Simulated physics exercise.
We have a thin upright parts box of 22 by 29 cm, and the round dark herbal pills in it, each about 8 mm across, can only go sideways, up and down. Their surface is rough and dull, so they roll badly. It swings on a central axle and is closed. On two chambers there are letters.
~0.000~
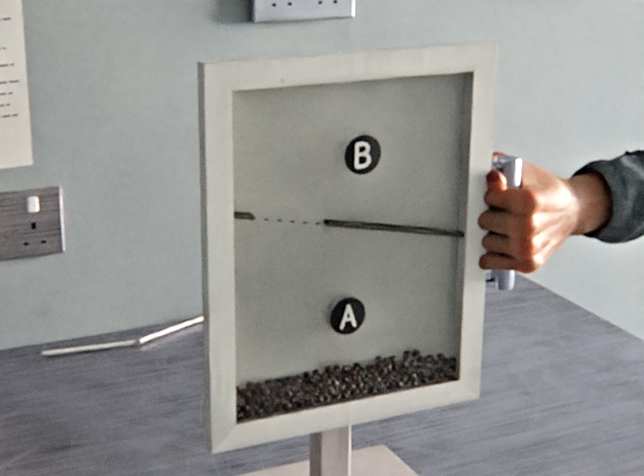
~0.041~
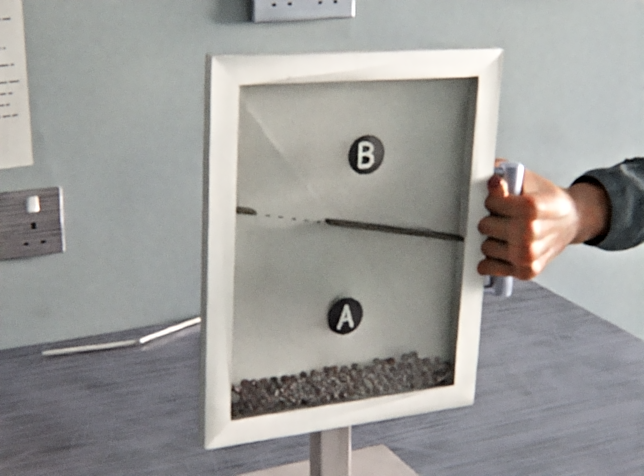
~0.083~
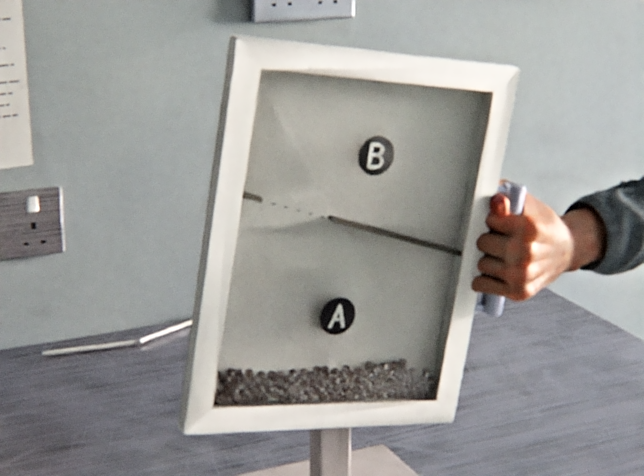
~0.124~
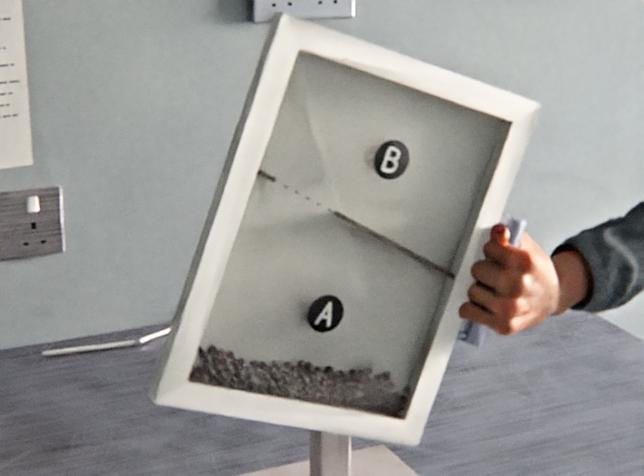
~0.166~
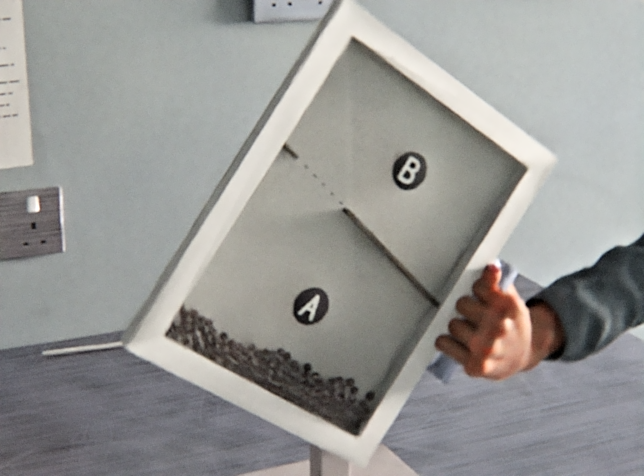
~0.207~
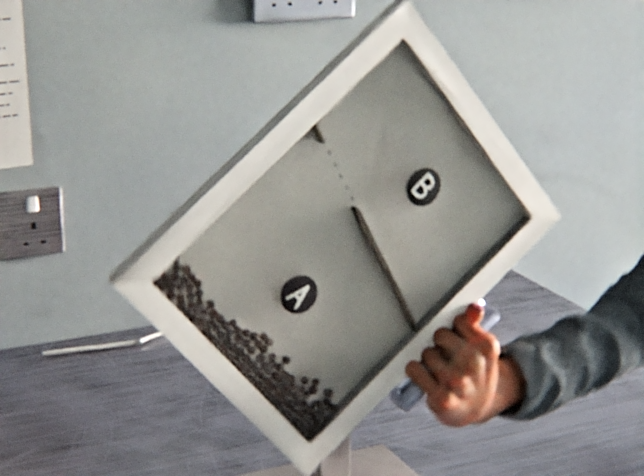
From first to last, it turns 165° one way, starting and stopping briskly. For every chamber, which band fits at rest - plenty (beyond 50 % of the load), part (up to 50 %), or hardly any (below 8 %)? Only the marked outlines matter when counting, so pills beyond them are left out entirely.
Chamber A - plenty, chamber B - part.
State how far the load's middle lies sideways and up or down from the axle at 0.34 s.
Roughly 13 centimetres to the left and 1 centimetres above.
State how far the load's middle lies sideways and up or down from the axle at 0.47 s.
About 9 cm left and 7 cm above.
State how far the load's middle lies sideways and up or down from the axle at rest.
About 2 cm left and 5 cm below.
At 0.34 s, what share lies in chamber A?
The share there is around 100 percent.
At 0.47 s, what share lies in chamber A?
The share there is near 100 %.
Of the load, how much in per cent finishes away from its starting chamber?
40 per cent.
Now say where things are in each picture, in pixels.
Level; about 110 pills; load centre (346, 382); top pill (379, 360); A (348, 316), B (363, 155), in the first picture.
Turned 2° clockwise; load centre (342, 383); top pill (246, 384), in the second picture.
Turned 9° clockwise; load centre (329, 384); top pill (217, 374); wall ends (236, 193) to (259, 199), (332, 219) to (461, 253), in the third picture.
Turned 20° clockwise; load centre (307, 383); top pill (198, 349), in the fourth picture.
Turned 36° clockwise; load centre (278, 374); top pill (180, 307), in the fifth picture.
Turned 51° clockwise; load centre (251, 357); top pill (175, 259); A (299, 295), B (424, 187), in the sixth picture.
By 0.34 s, it stands 100° clockwise; the pills' middle is 13 cm left of and 1 cm above the centre; A 100 %.
By 0.47 s, it stands 148° clockwise; the pills' middle is 9 cm left of and 7 cm above the centre; A 100 %.
By 0.58 s, it stands 165° clockwise; the pills' middle is 4 cm left of and 4 cm above the centre; A 95 %, B 5 %.
At rest by 1.8 s, it stands 165° clockwise; A 60 %, B 40 %.
